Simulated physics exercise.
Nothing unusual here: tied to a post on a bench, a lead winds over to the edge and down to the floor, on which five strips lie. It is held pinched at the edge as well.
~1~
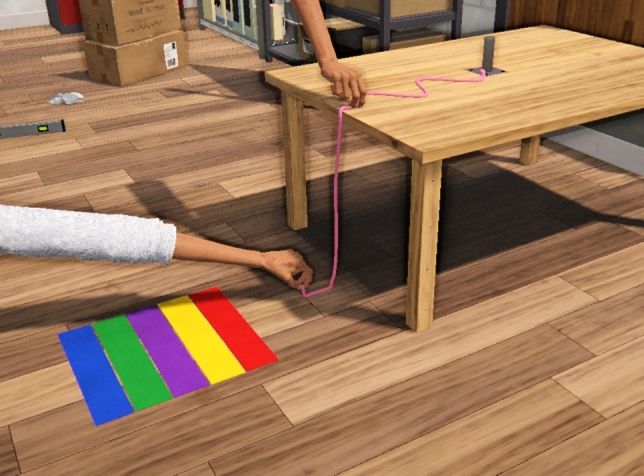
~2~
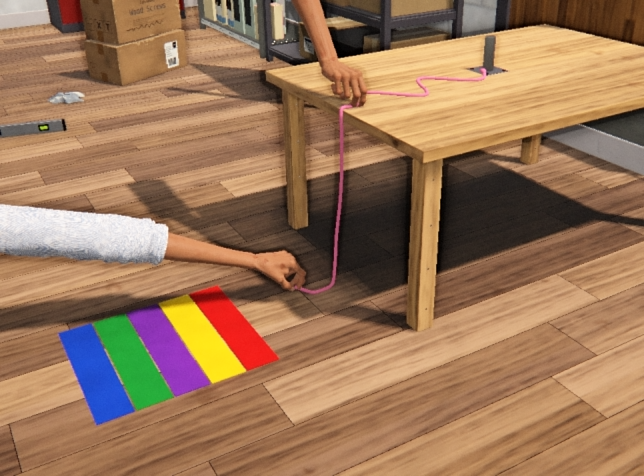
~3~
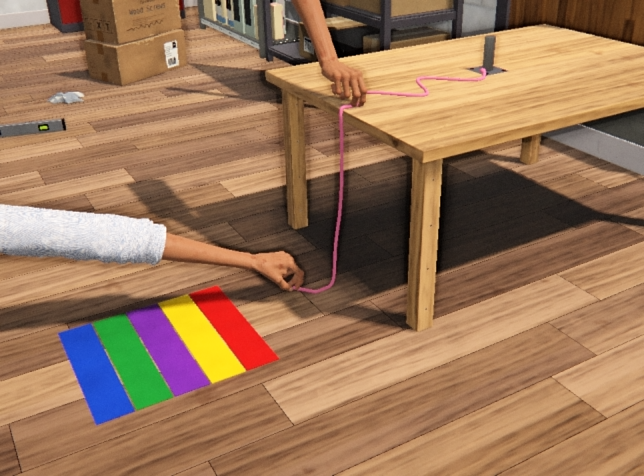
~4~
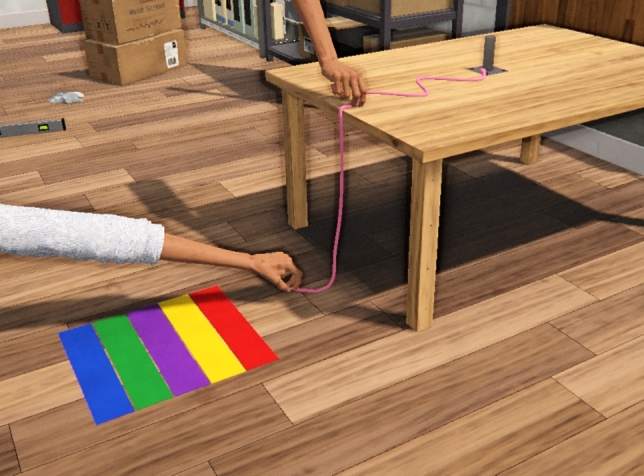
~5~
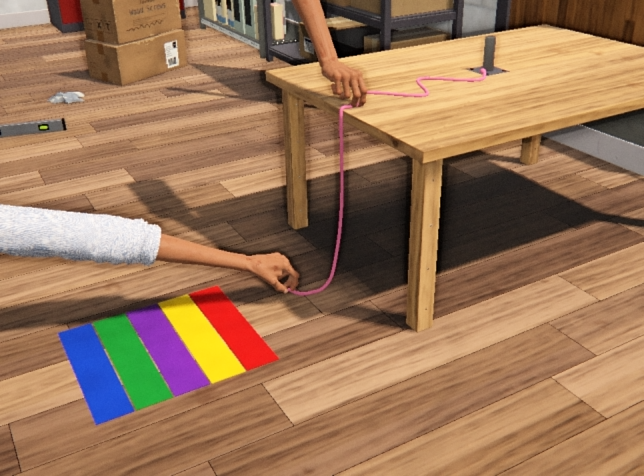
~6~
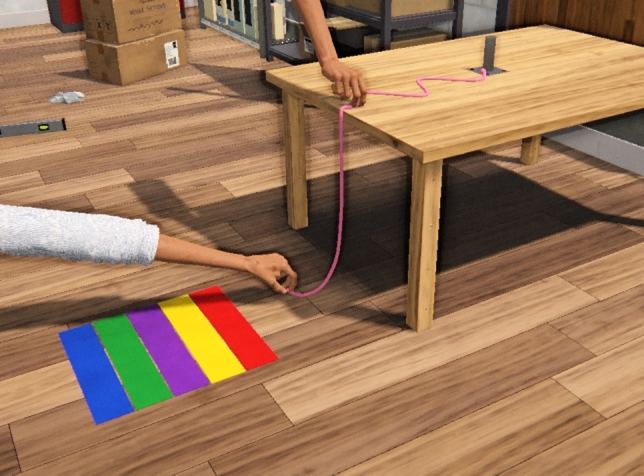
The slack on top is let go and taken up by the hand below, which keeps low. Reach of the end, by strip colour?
Blue.
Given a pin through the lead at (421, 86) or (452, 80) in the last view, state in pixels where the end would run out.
First try at (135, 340), second at (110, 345).
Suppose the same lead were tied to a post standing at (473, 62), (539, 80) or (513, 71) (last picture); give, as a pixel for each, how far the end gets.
In pixels, the answers are (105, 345), (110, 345) and (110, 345).
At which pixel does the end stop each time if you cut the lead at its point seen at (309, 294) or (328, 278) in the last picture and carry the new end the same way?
First (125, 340), then (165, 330).
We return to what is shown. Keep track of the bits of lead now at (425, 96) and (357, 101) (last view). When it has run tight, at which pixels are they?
End: (364, 98) and then (295, 144).
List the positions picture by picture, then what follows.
In the first picture, end (302, 286); red (251, 350); yellow (217, 362); purple (182, 374); green (145, 387); blue (107, 400).
In the second picture, end (295, 287); lead through (476, 80) (419, 84) (384, 94) (344, 110) (341, 190) (335, 260).
In the third picture, end (294, 288).
In the fourth picture, end (292, 288); lead through (476, 80) (419, 84) (384, 93) (343, 110) (341, 190) (335, 260).
In the fifth picture, end (289, 289).
In the sixth picture, end (287, 290); lead through (476, 80) (419, 84) (384, 94) (344, 110) (342, 190) (336, 260).
Soon after, end near (141, 336); over green.
Then, end near (105, 347); over blue.
At full stretch, end near (84, 354); over blue. Over blue.
